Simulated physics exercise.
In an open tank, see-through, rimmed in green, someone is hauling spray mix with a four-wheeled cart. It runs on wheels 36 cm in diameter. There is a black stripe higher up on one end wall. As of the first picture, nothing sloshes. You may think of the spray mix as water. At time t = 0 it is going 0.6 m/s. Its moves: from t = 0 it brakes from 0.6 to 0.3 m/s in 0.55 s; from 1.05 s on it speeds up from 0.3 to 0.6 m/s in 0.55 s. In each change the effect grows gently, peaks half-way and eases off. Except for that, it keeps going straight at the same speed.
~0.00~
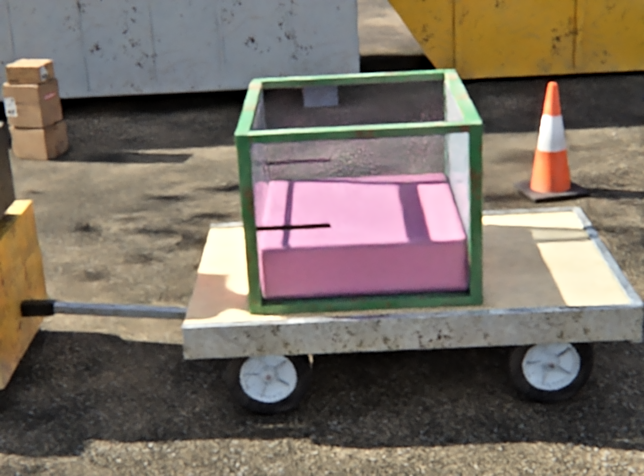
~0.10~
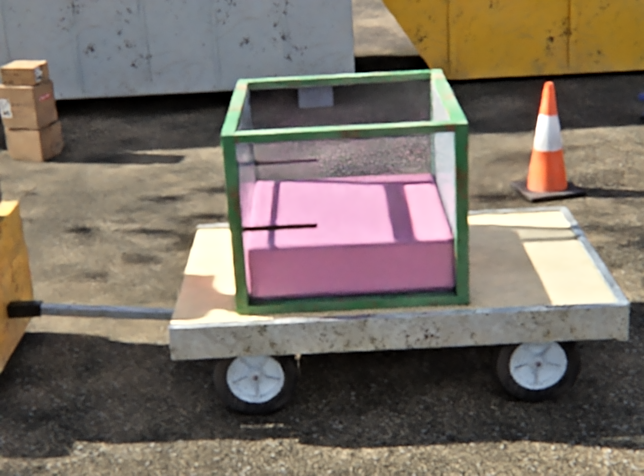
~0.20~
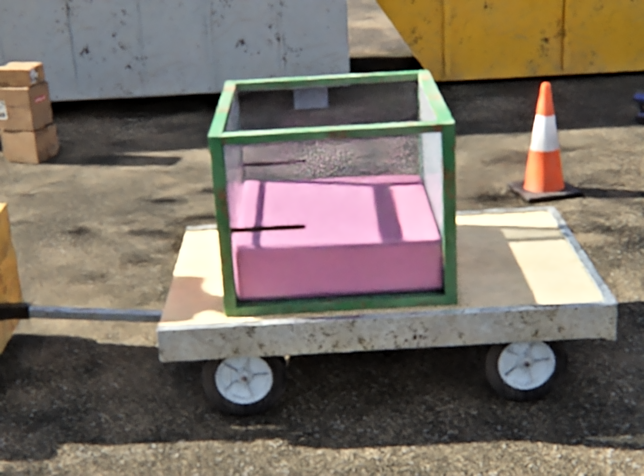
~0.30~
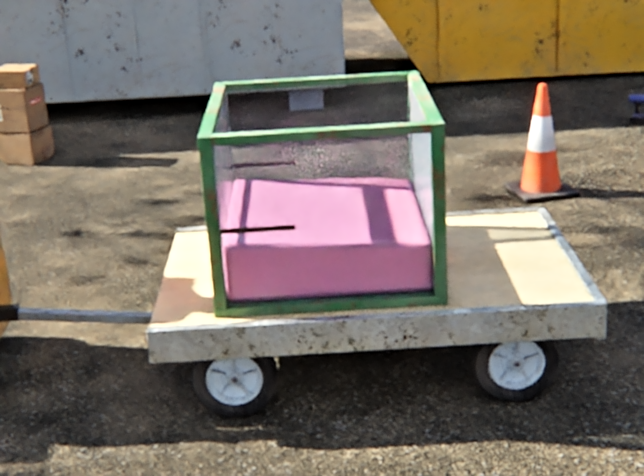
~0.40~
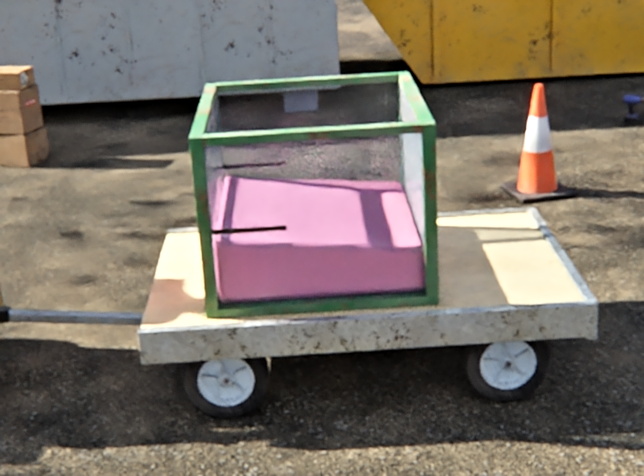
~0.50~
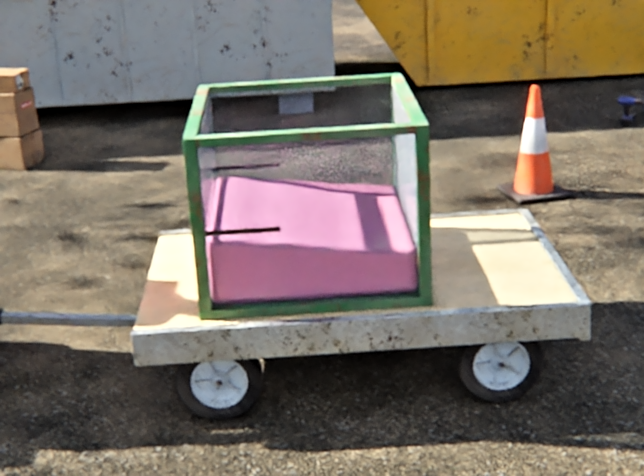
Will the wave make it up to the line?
Doesn't make it.
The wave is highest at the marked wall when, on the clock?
Around 0.5 seconds.
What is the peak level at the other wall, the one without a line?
Max height: Roughly 28 centimetres.
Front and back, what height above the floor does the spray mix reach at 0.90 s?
Front reads 24 centimetres, back reads 24 centimetres.
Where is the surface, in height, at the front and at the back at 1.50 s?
Reading: About 20 cm in front, about 28 cm behind.
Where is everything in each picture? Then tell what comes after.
In the first picture, the spray mix reaches (277, 239) at the front end; it reaches (448, 231) at the back end; no slope yet; the front is on the left, levels are read along the near wall; the black line, on the front wall, is at (281, 228); a wheel hub at (553, 368).
In the second picture, the spray mix reaches (264, 240) at the front end; it reaches (435, 231) at the back end; no slope yet.
In the third picture, the spray mix reaches (252, 241) at the front end; it reaches (422, 231) at the back end; hardly any slope.
In the fourth picture, the spray mix reaches (241, 237) at the front end; it reaches (412, 237) at the back end; it is heaped 3° towards the front.
In the fifth picture, the spray mix reaches (404, 241) at the back end; it is heaped 7° towards the front.
In the sixth picture, the spray mix reaches (397, 242) at the back end; it is heaped 7° towards the front; a wheel hub at (503, 368).
Then, 0.90 s in, it stands 24 cm high behind and 24 cm in front; all of it is still inside.
Then, 1.50 s in, it stands 28 cm high behind and 20 cm in front; all of it is still inside.
Then, 2.10 s in, it stands 20 cm high behind and 28 cm in front; all of it is still inside.
Then, 4.59 s in, the waves are smaller; the highest at the front wall was 26 cm, at 0.50 s, against a line at 32 cm.
